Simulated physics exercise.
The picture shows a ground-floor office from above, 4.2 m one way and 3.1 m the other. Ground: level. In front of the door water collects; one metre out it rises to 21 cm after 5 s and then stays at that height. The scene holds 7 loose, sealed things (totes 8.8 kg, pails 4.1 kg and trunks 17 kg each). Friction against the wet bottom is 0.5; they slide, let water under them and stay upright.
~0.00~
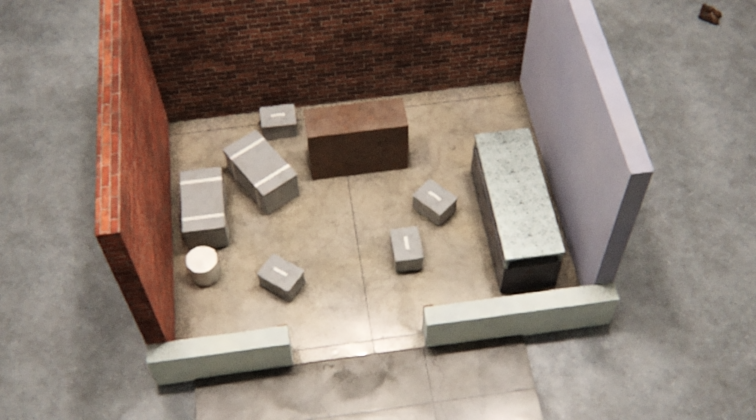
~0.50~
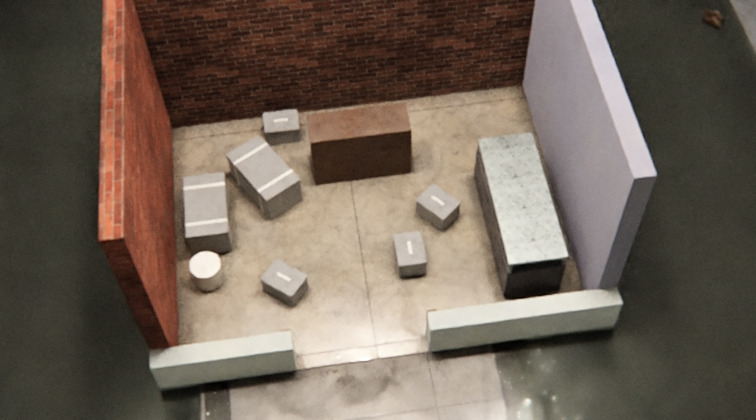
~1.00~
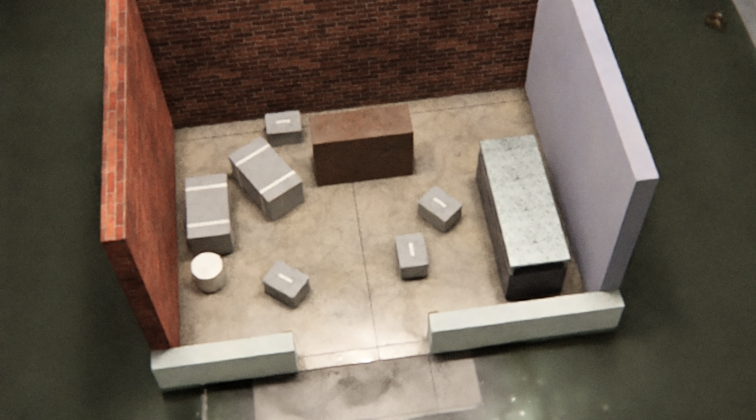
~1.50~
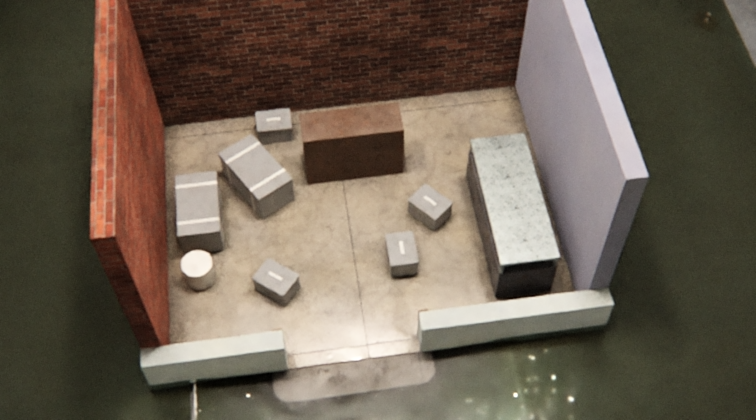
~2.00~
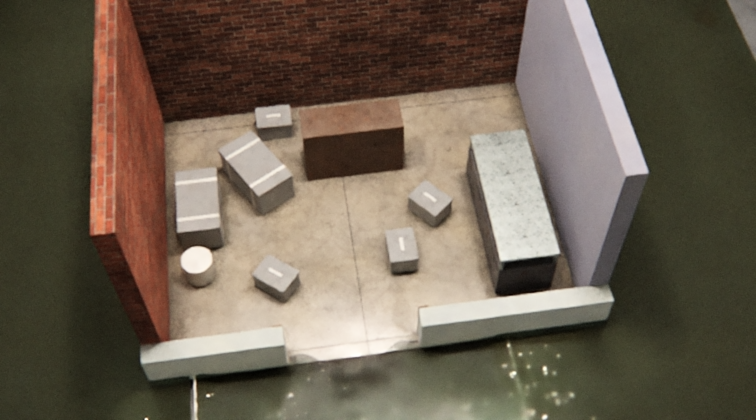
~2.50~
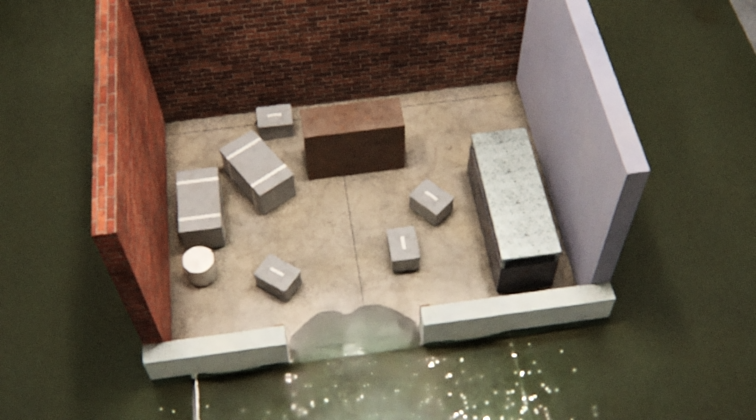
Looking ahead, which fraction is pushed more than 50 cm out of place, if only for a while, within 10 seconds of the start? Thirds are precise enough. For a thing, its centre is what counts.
Most: Two thirds or more.
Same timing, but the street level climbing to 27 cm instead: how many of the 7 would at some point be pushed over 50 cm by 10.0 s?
In that case 7 of them.
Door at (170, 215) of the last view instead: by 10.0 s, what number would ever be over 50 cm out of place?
Then it comes to 4 of them.
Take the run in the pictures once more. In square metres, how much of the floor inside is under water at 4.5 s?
Some 4.0 m2 of it.
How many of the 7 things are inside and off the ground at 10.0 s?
The number is 5.
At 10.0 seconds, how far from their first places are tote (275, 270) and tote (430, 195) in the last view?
First 60 cm, then 100 cm.
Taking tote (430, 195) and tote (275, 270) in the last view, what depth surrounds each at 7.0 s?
I'd put it at 9 cm and 6 cm respectively.
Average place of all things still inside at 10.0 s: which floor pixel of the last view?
Near (333, 223).
After 3.5 s 0 of 7 are over 50 cm from their spots; 0 afloat.
After 4.5 s 0 of 7 are over 50 cm from their spots; 0 afloat.
After 7.0 s 1 of 7 are over 50 cm from their spots; 2 afloat.
After 10.0 s 7 of 7 are over 50 cm from their spots, and 7 have been at some point; 5 afloat.
